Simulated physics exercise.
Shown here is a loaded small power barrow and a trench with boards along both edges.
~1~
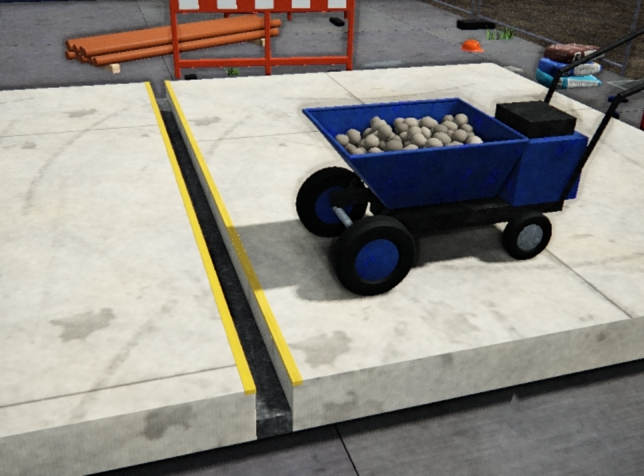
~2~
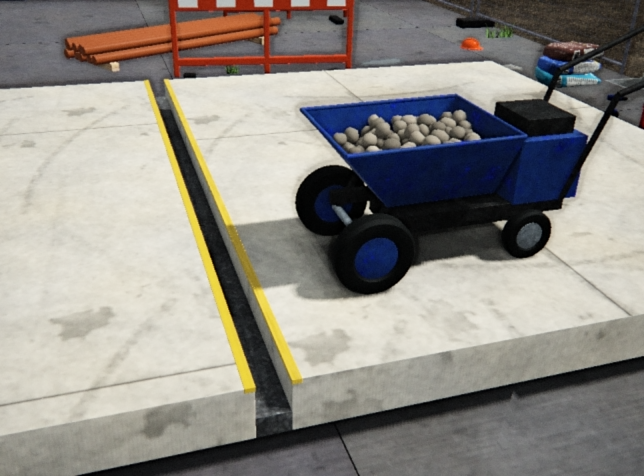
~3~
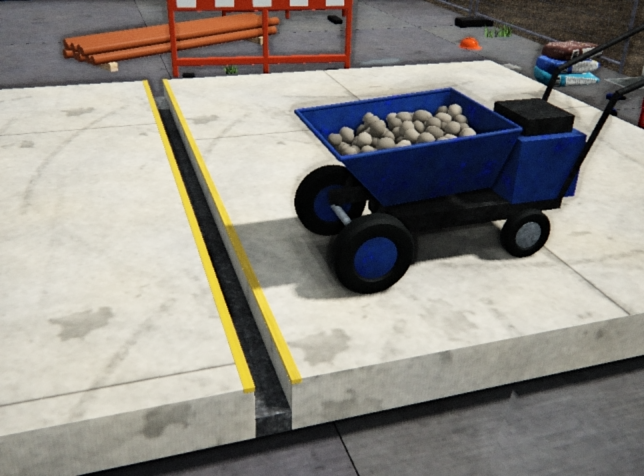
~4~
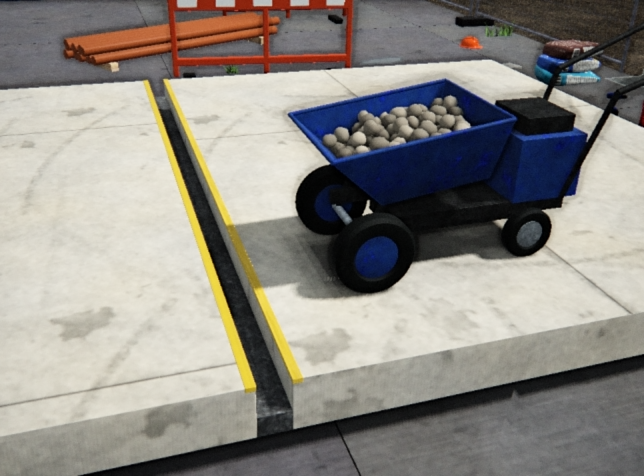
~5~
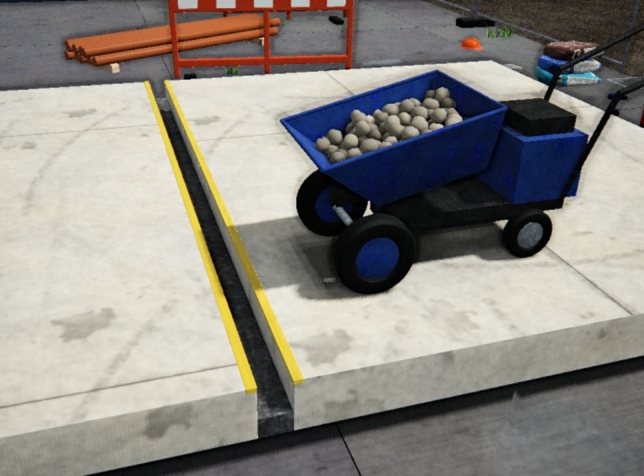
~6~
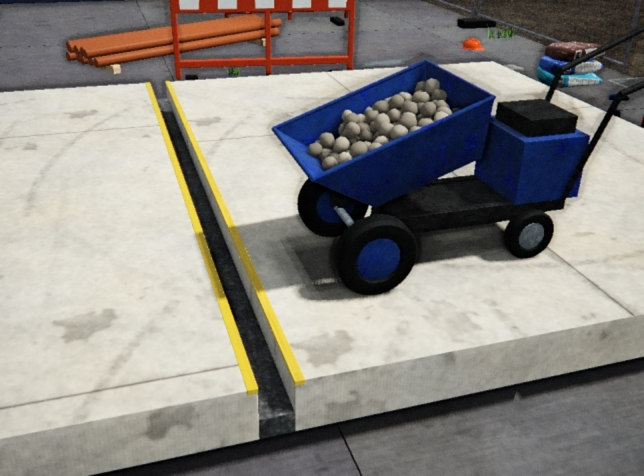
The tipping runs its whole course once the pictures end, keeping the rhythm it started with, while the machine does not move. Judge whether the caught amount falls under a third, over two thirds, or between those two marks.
The trench receives a third up to two thirds of the load.
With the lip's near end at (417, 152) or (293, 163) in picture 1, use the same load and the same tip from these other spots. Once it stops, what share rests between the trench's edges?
About 30 %, then 0 %.
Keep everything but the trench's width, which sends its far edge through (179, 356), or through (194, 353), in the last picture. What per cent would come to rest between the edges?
In order, some 100 and some 90 percent.
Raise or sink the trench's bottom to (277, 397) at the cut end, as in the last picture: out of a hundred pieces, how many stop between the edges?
Roughly 40 in a hundred.
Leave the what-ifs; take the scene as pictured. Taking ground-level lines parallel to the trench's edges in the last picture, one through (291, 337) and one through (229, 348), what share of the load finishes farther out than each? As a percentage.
I'd say some 100 in a hundred, and after that 40 in a hundred.
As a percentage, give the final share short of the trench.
About 0 %.
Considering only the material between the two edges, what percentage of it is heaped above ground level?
Roughly 35 %.
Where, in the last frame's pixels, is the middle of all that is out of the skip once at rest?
I'd place the middle at about (213, 275).
Shortly afterwards, skip tipped steeply; the whole lot in the skip.
Next, skip tipped steeply; the bulk in the skip; a little in or heaped over the trench; a little beyond it; a little falling.
Some moments later, skip tipped right over; a little in the skip; near a third in or heaped over the trench; near half beyond it.
In the end, skip tipped right over; only a few in the skip; only a few short of the trench; near half in or heaped over the trench; near half beyond it.
